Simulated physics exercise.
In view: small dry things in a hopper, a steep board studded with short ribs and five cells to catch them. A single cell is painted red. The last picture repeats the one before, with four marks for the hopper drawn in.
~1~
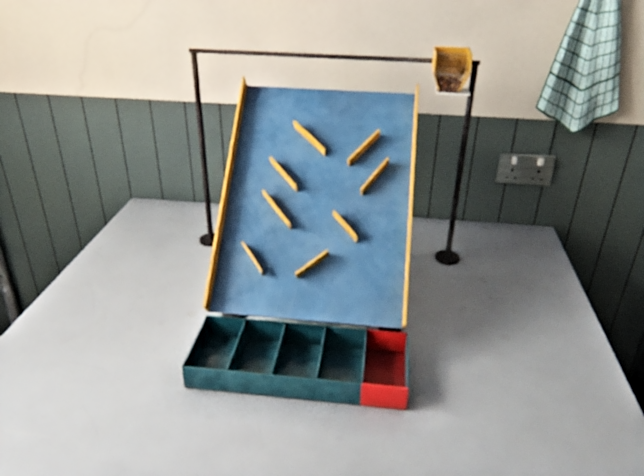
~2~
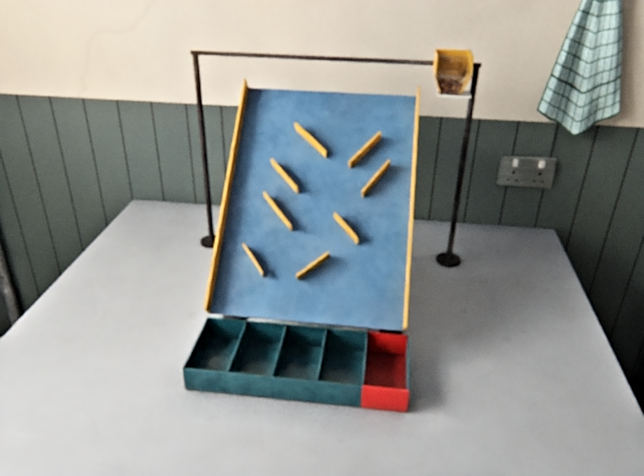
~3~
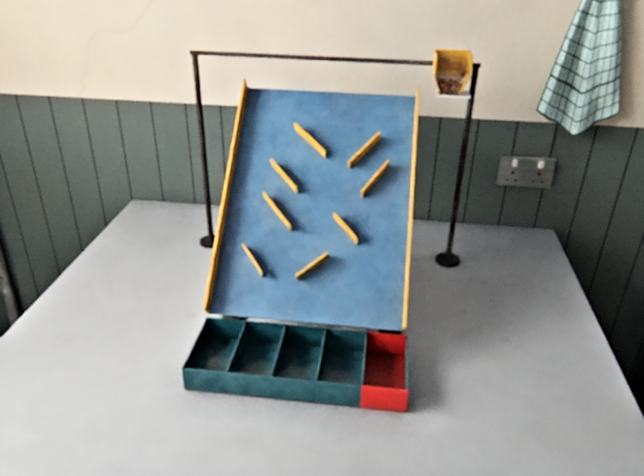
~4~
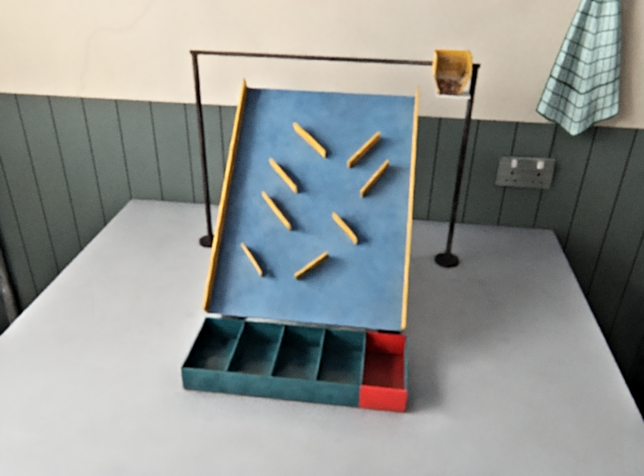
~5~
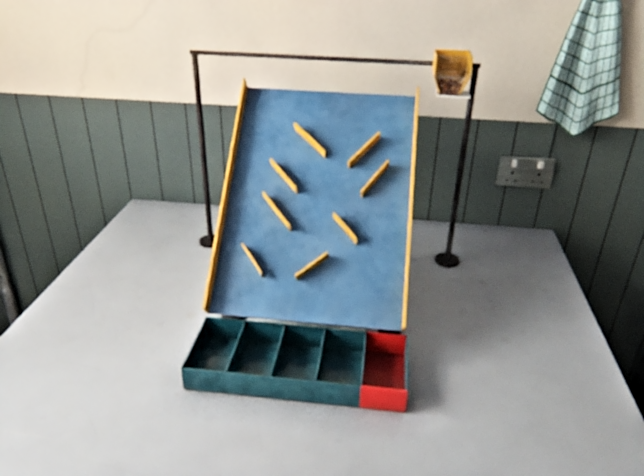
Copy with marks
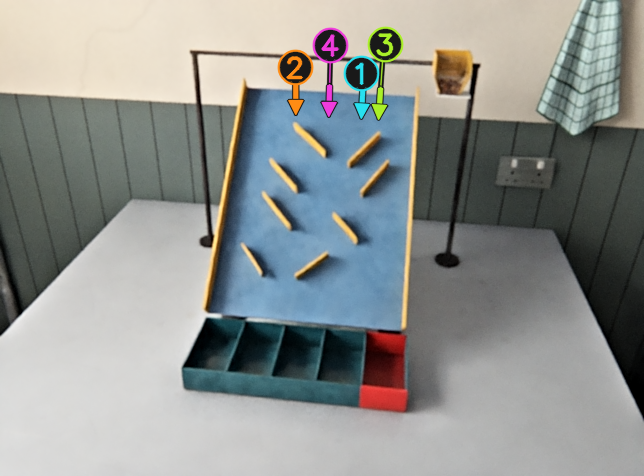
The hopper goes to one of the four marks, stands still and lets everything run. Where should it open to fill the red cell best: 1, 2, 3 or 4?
4 is best.
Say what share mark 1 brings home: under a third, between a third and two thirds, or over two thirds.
It is under a third.
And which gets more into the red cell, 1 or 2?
Here it is mark 2.
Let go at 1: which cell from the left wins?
It is the second one.
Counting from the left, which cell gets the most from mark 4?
The fifth.
On the marked copy, mark 1 meets the board at (361, 113); mark 2 meets the board at (295, 109); mark 3 meets the board at (378, 114); mark 4 meets the board at (328, 111).
If 1 is chosen, about a tenth in the red cell, almost all in other cells.
If 2 is chosen, roughly a third in the red cell, roughly half in other cells, just a few outside the box.
If 3 is chosen, roughly a third in the red cell, roughly half in other cells, about a tenth outside the box.
If 4 is chosen, the larger part in the red cell, roughly a quarter in other cells.
